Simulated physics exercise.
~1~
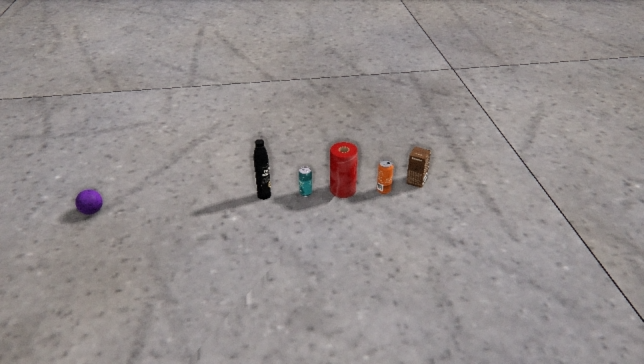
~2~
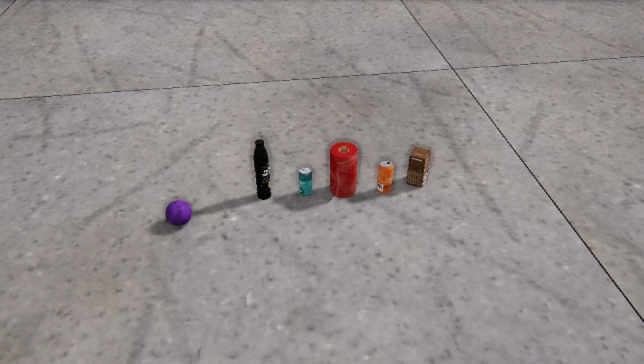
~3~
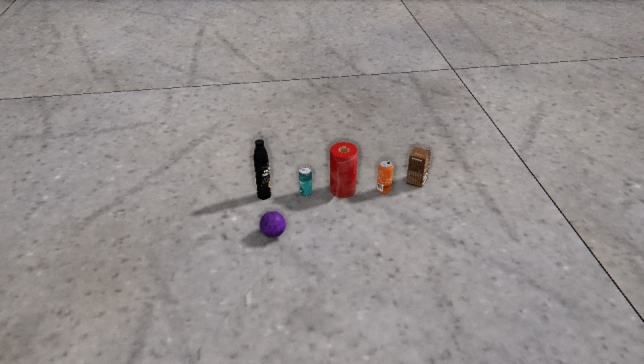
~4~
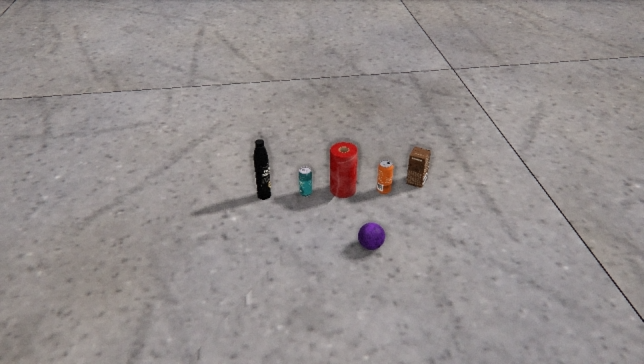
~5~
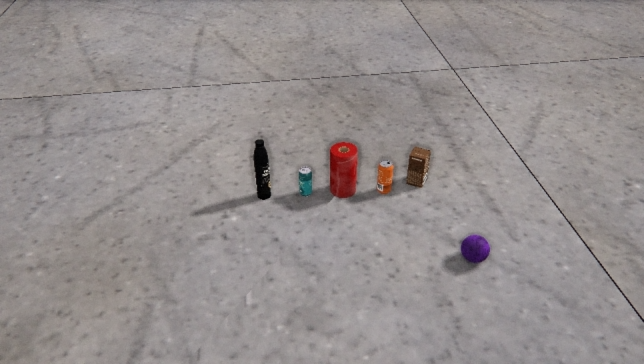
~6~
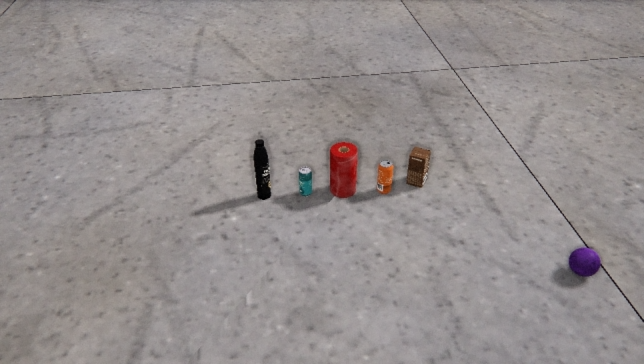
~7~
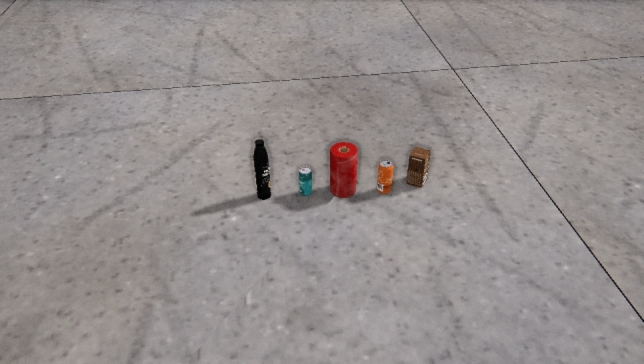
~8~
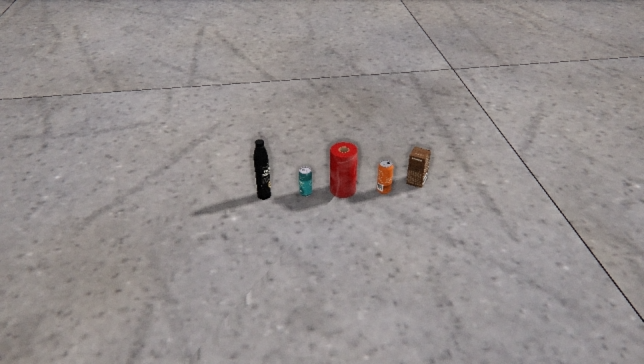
A purple ball rolls in from the left across a grey, level floor marked with dark seams. Ahead of it, a row of five things stands upright, with a black bottle, a small turquoise can, a large red roll, an orange can and a brown carton from left to right. The ball drifts gradually nearer the viewer as it travels, passing in front of the bottle and then the cans without touching anything. It carries on to the right, reaches the long diagonal seam and leaves the view. All five things remain standing where they were.
